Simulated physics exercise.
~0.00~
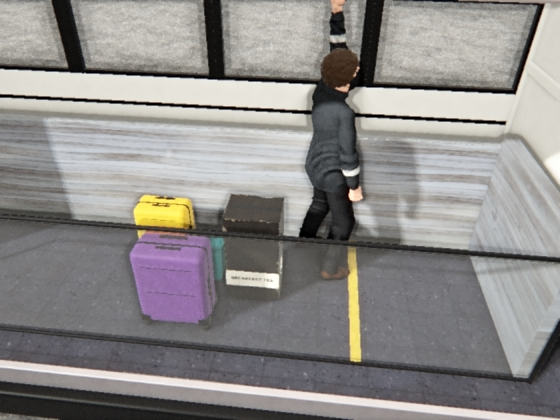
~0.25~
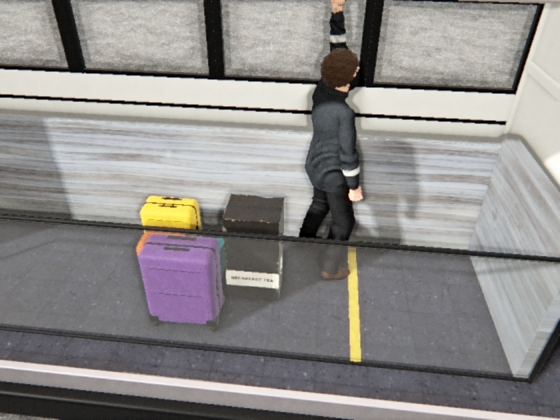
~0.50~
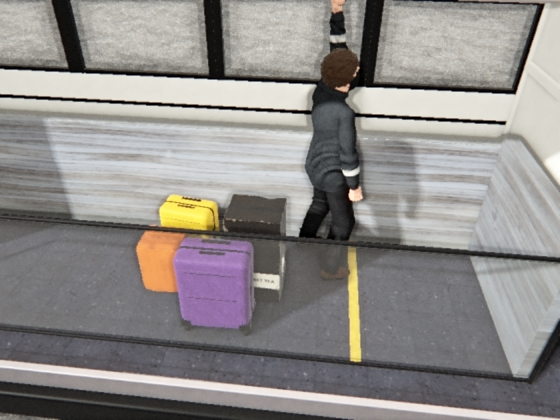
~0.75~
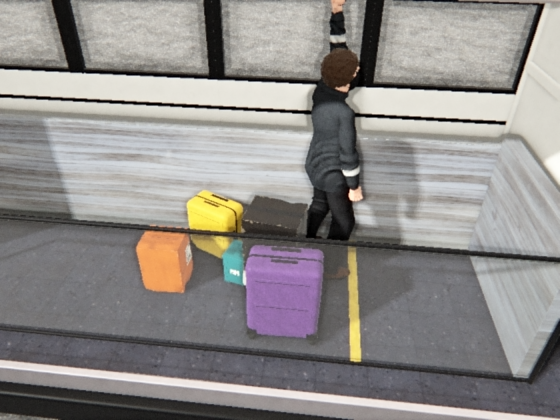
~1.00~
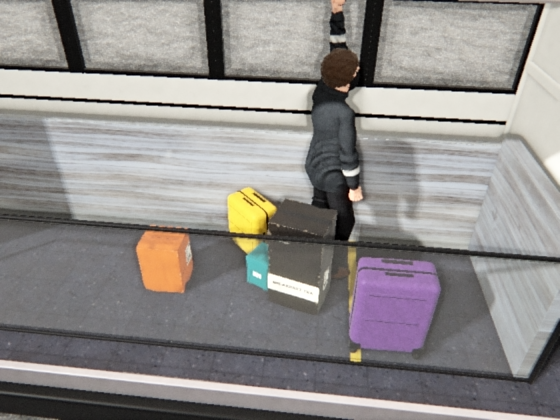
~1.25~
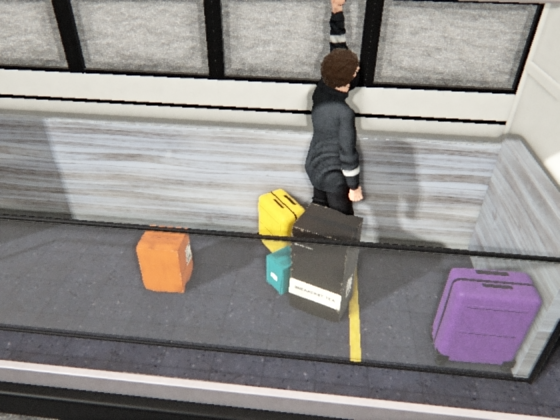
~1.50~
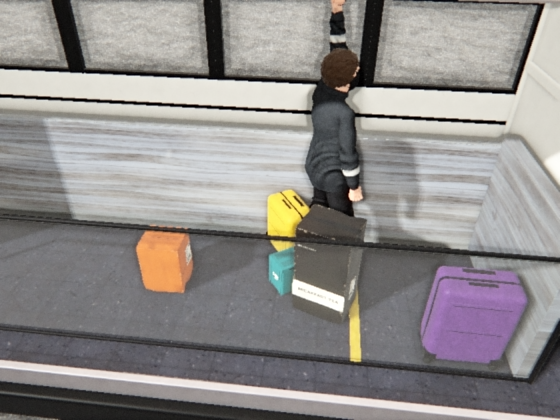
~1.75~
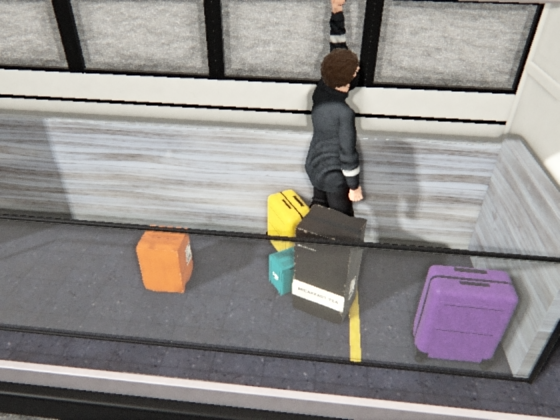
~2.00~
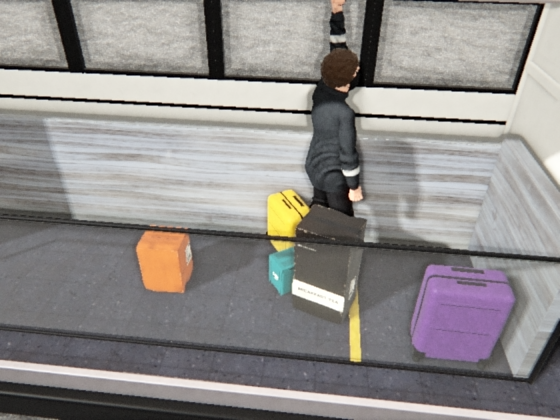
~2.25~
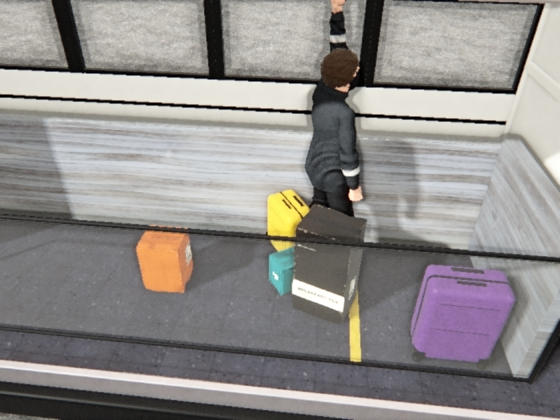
A big purple suitcase rolled right across the yellow line, nudged back left and stopped, while the yellow case, teal tub and tall black bag slid right but stayed short of it; the orange pack and the standing passenger never moved.
